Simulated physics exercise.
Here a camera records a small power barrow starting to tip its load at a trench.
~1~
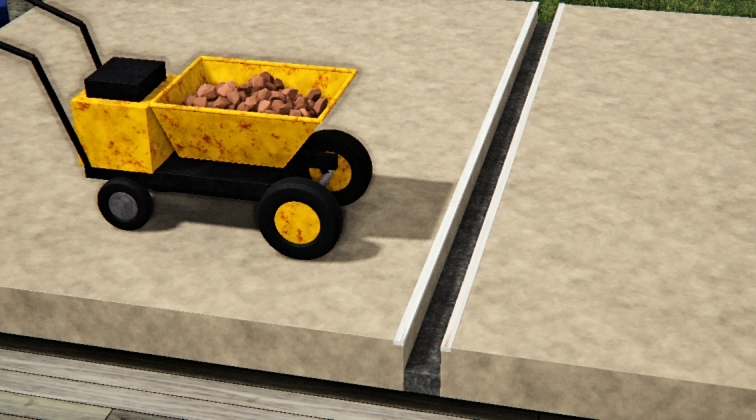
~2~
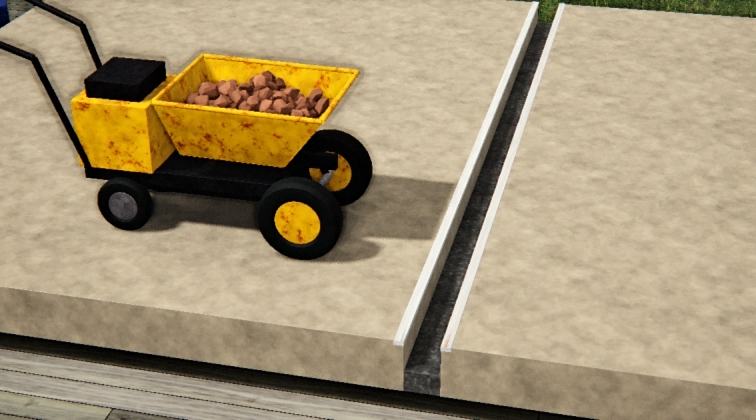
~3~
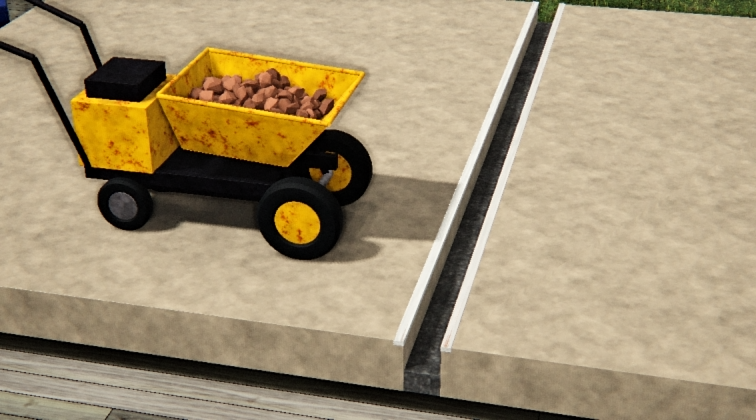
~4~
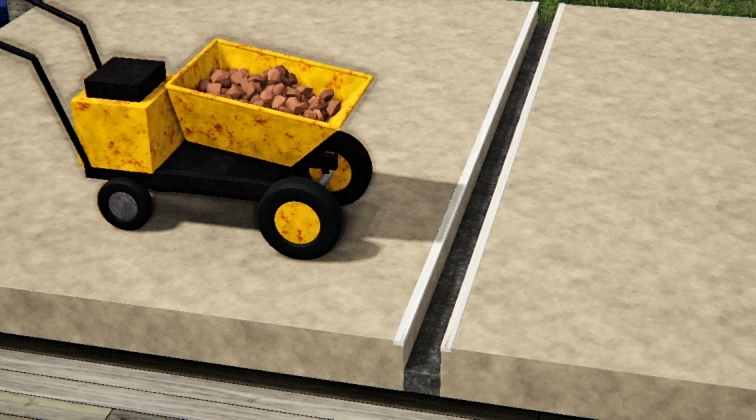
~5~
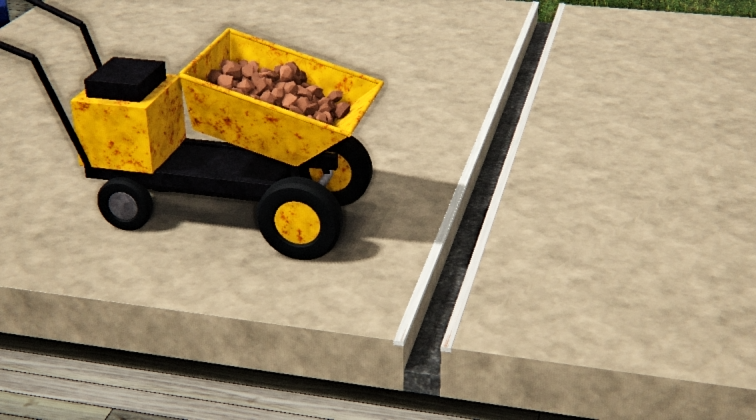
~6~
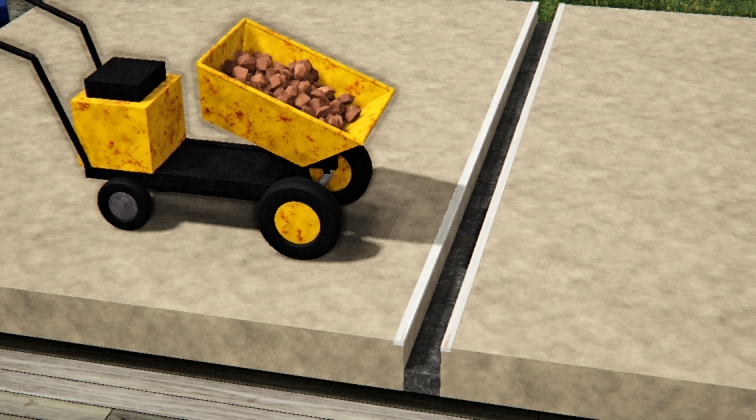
On a pale slab split by a narrow dark trench, a small yellow power barrow stands still to the left while its skip of reddish-brown rubble tilts steadily toward the right, its rear end rising clear of the chassis.
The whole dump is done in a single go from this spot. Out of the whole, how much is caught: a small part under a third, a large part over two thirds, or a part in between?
Out of the whole, a part in between is caught.
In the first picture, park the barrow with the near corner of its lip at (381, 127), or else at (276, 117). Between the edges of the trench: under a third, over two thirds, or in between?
At the first stop the answer is below one third, and at the second it is one to two thirds.
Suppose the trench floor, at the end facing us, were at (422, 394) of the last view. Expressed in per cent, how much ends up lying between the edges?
I'd say around 70 in a hundred.
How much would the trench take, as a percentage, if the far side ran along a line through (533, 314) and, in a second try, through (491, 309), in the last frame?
The first try comes to close to 100 per cent, the next to 90 per cent.
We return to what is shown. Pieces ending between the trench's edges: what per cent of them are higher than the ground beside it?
My estimate would be close to 30 per cent.
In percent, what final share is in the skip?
I reckon some 0 percent.
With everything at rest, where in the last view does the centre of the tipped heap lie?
The centre comes to rest close to (464, 243).
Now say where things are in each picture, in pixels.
Lip of the skip at (320, 121), level; top of the load at (256, 98), lumps of rubble; first edge of the trench at (416, 299); far edge at (461, 305), the trench under half as wide as the skip, and about as deep as wide, in the first frame.
Lip of the skip at (322, 122), tipped barely; top of the load at (245, 98), in the second frame.
Lip of the skip at (328, 124), tipped barely; top of the load at (249, 95), in the third frame.
Lip of the skip at (337, 128), tipped a little; top of the load at (247, 87), in the fourth frame.
Lip of the skip at (349, 134), tipped clearly; top of the load at (247, 84), in the fifth frame.
Lip of the skip at (361, 143), tipped clearly; top of the load at (244, 78); first edge of the trench at (416, 299); far edge at (461, 305), in the sixth frame.
Soon after the last picture, skip tipped steeply; all in the skip.
A little later, skip tipped right over; about two thirds in the skip; a small part short of the trench; about a quarter in or heaped over the trench; a stray few beyond it; a stray few falling.
Later still, skip tipped right over; a stray few in the skip; a small part short of the trench; about half in or heaped over the trench; about a quarter beyond it.
At rest, skip tipped right over; a stray few in the skip; a small part short of the trench; about half in or heaped over the trench; about a quarter beyond it.
